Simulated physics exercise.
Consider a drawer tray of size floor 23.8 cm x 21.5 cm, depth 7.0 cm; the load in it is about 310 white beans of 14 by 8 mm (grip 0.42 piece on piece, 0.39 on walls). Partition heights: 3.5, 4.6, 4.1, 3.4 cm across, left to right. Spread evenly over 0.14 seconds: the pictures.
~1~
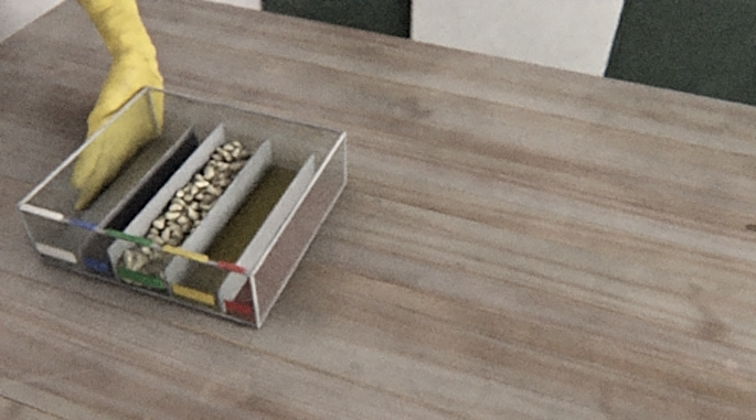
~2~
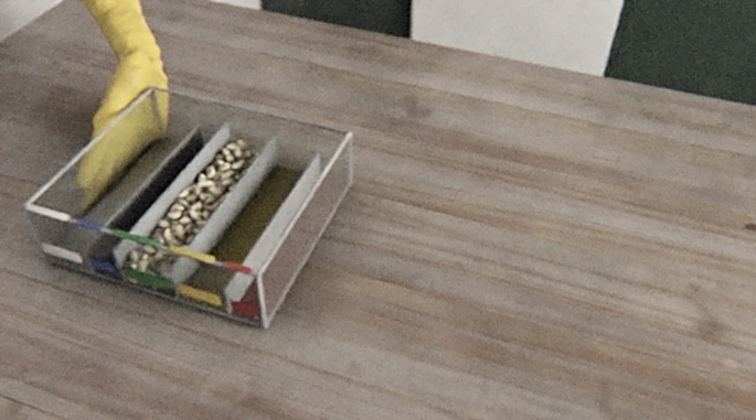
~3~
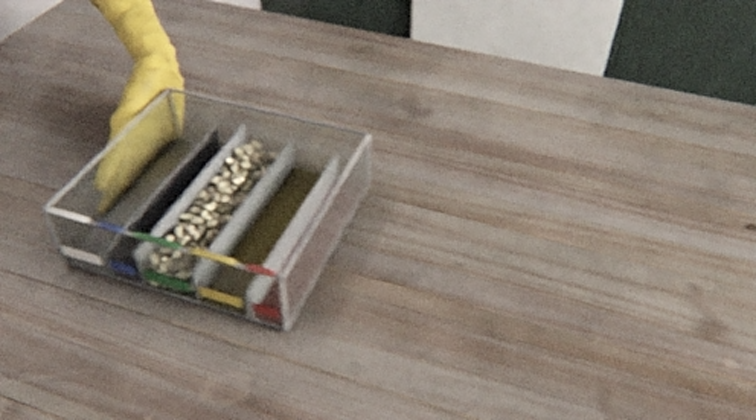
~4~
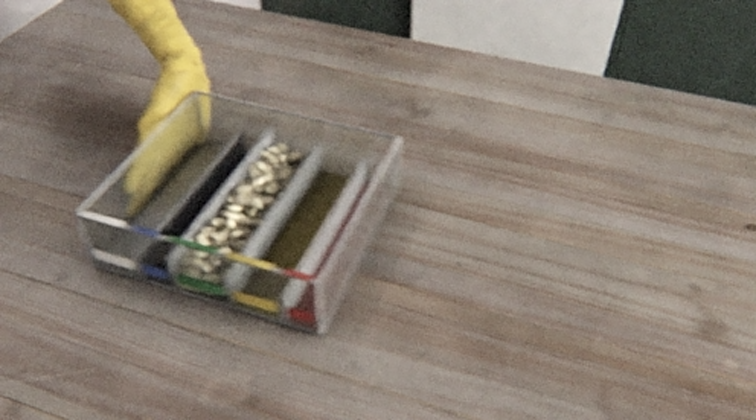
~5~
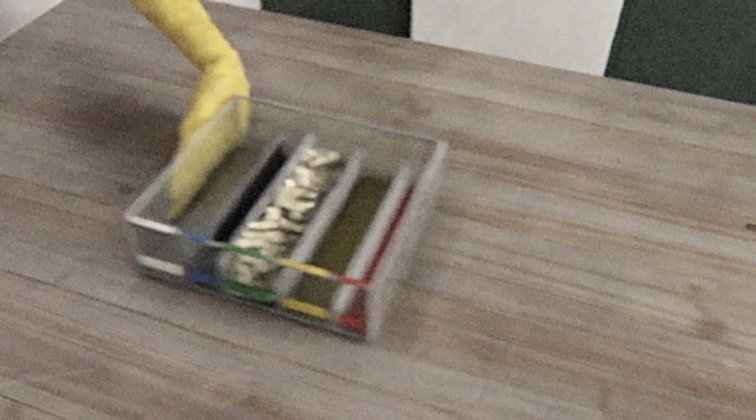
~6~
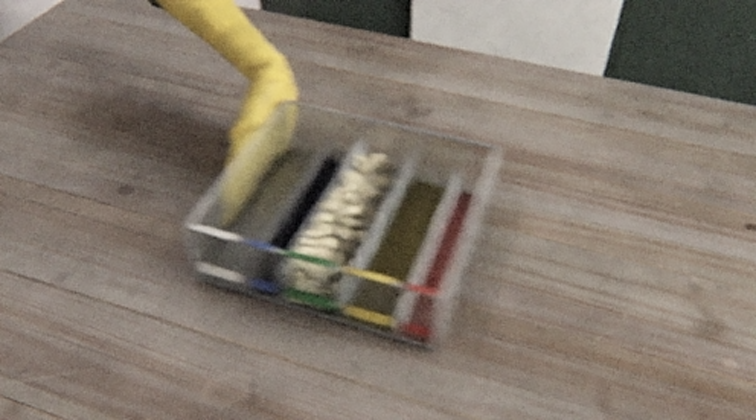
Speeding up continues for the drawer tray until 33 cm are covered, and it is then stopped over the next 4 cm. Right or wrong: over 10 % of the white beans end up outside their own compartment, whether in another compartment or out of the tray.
Right.
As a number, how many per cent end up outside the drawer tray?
Share outside: Approx. 15 %.
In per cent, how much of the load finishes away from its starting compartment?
The share is some 25 per cent.
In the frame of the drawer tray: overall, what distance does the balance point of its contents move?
I'd estimate close to 2.0 cm.
Then, 0.07 s after the last picture, tilt 0 degrees; green 100 %; 0 % away from where they began.
Then, 0.13 s after the last picture, tilt 0 degrees; yellow 5 %, green 85 %, red 5 %, in the air 5 %; 15 % away from where they began.
Then, 0.18 s after the last picture, tilt 0 degrees; yellow 5 %, green 80 %, in the air 15 %; 20 % away from where they began.
Then, 0.23 s after the last picture, tilt 0 degrees; yellow 5 %, green 75 %, in the air 15 %; 25 % away from where they began.
In the end, yellow 5 %, green 75 %, outside 15 %, red 5 %; 25 % away from where they began.
